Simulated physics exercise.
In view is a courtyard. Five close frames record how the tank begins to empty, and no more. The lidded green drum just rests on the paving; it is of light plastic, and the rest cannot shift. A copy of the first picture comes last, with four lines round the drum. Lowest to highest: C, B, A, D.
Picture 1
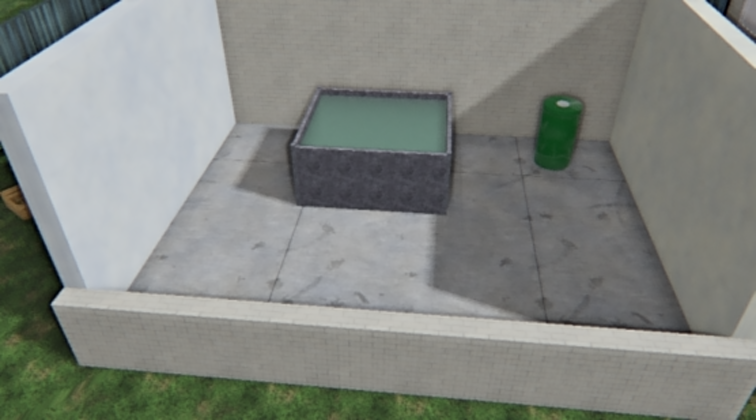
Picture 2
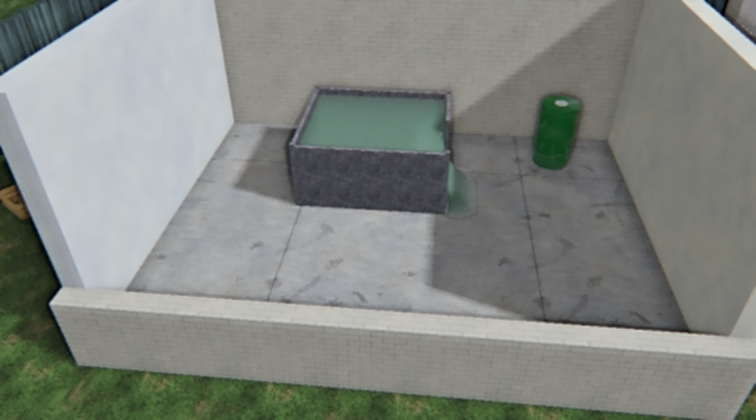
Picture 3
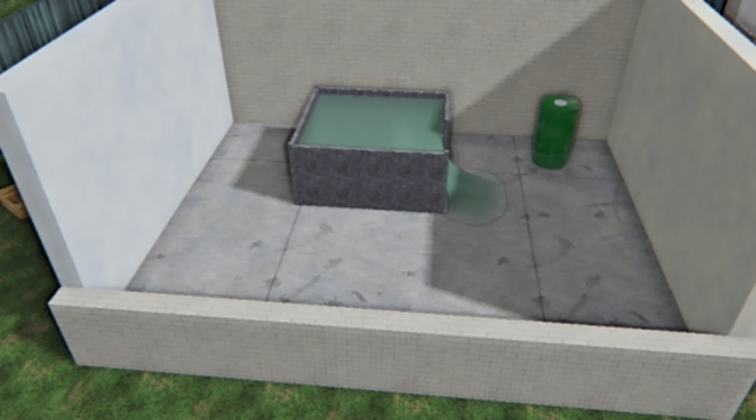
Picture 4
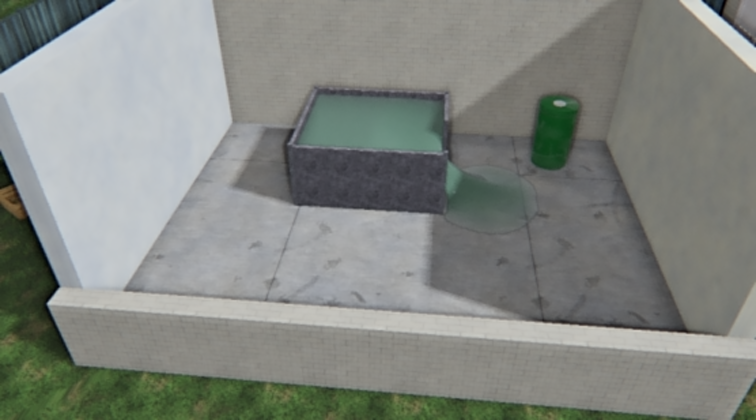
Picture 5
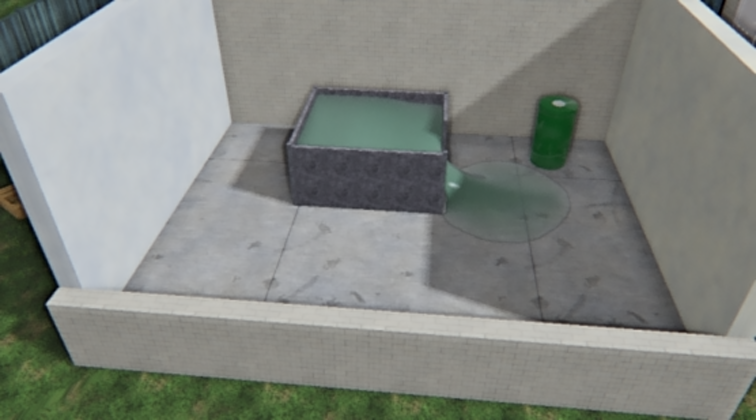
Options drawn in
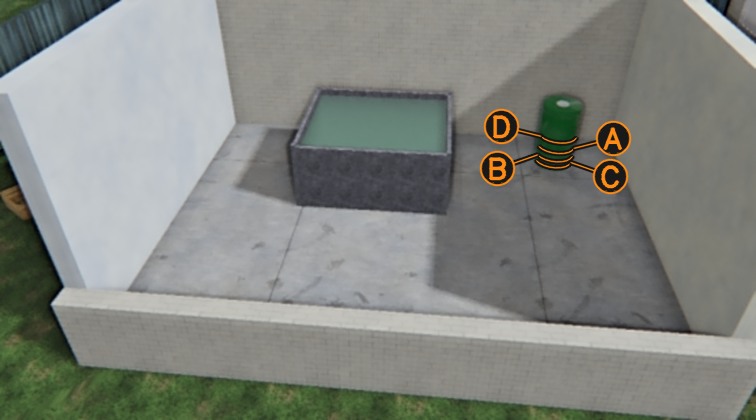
Greenish water poured out through the right side of a full, dark stone tank in a walled courtyard, then spread across the paving in a widening round puddle on the side nearer the green drum.
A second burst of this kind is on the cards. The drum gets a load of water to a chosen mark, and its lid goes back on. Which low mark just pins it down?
A will do.
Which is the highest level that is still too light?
It is B.
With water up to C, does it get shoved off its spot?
Yes.
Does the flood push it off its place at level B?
Yes.
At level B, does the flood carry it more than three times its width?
No.
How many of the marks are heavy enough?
Two.
On the marked copy, A at (558, 153); B at (556, 161); C at (555, 167); D at (560, 143); from the bottom up C, B, A, D.
Choosing A, it does not move.
Choosing B, it is pushed about its own width away.
Choosing C, it is pushed about twice its own width away.
Choosing D, it does not move.
